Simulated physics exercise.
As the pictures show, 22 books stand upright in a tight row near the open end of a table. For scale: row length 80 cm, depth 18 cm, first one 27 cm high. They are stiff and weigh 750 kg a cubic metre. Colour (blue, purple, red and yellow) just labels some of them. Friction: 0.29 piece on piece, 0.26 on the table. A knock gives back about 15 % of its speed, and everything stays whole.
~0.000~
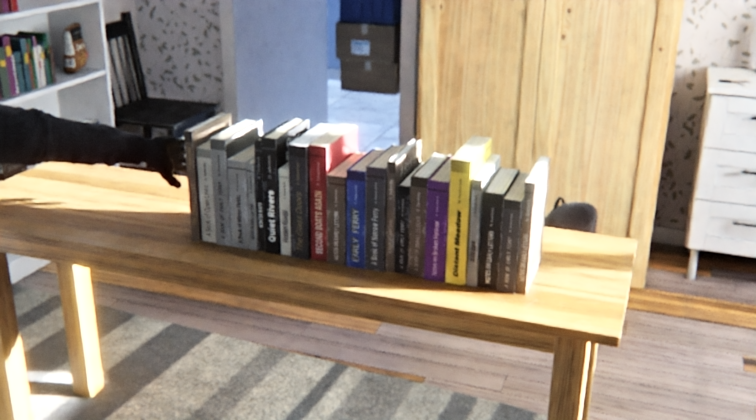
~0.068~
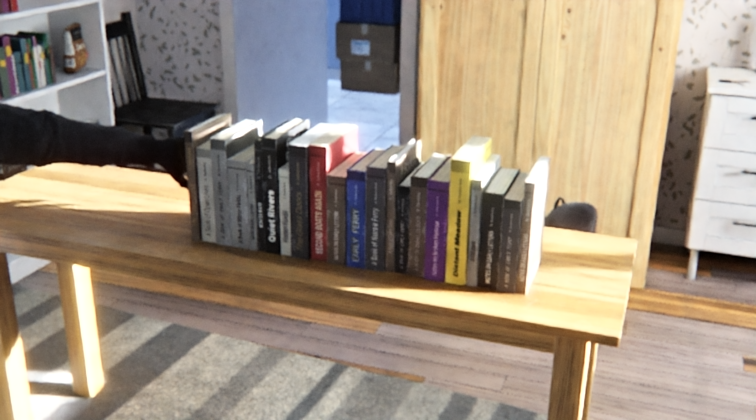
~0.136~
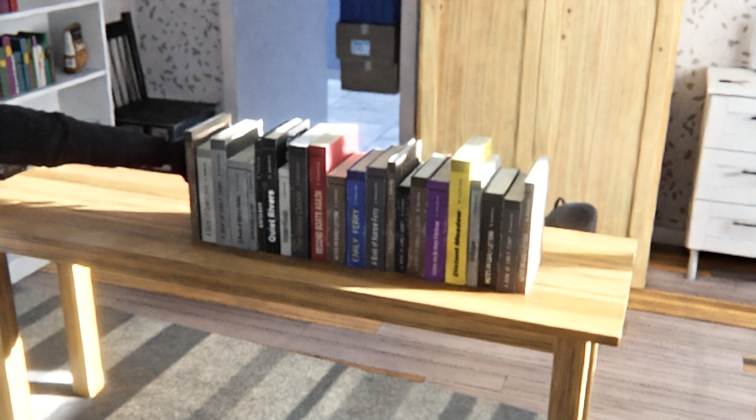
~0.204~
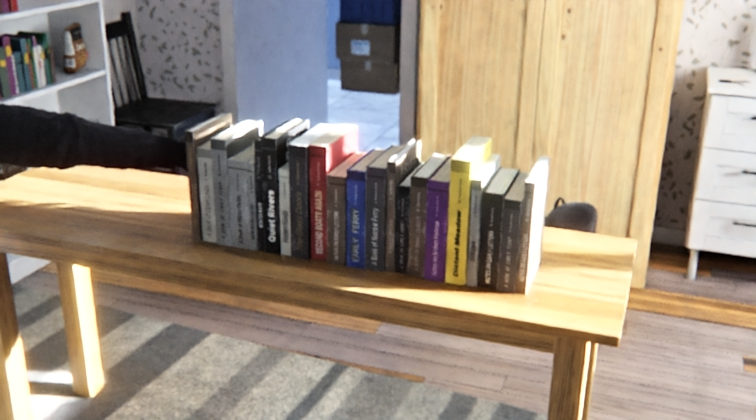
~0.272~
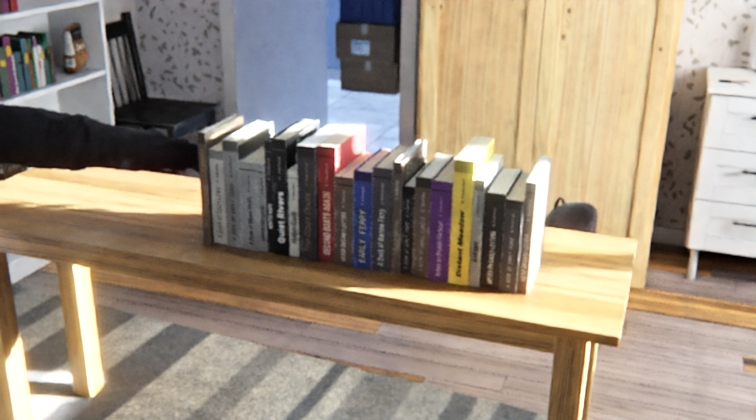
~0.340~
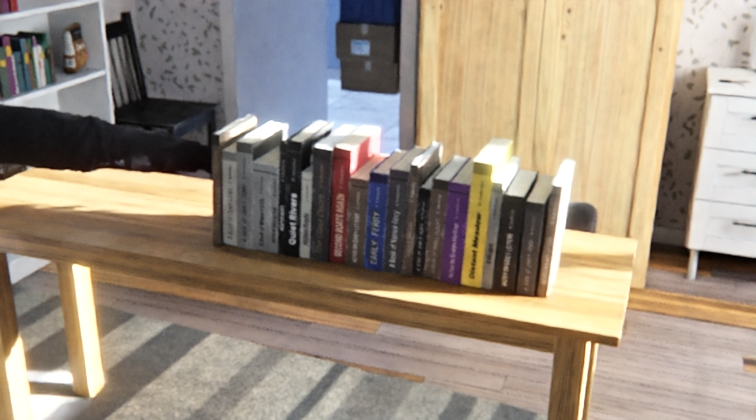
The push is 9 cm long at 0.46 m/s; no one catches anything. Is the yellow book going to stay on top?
It is still on top.
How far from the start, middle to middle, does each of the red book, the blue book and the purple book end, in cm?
Red 10, blue 10, purple 20.
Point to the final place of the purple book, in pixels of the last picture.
Around (524, 233).
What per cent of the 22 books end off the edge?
About 10 per cent.
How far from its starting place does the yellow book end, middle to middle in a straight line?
About 25 cm.
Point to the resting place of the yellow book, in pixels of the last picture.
Around (578, 247).
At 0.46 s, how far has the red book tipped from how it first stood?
About 15°.
After 0.46 s, none of the 22 books off the edge, 22 disturbed; yellow book leaning 13°; purple book leaning 13°.
After 0.82 s, 1 of the 22 books off the edge; yellow book leaning 63°; purple book leaning 27°.
At rest (1.5 s), 2 of the 22 books off the edge; yellow book leaning 63°; purple book leaning 39°; blue book leaning 26°. As the last picture would show them, middles, yellow book near (578, 247), purple book near (524, 233).
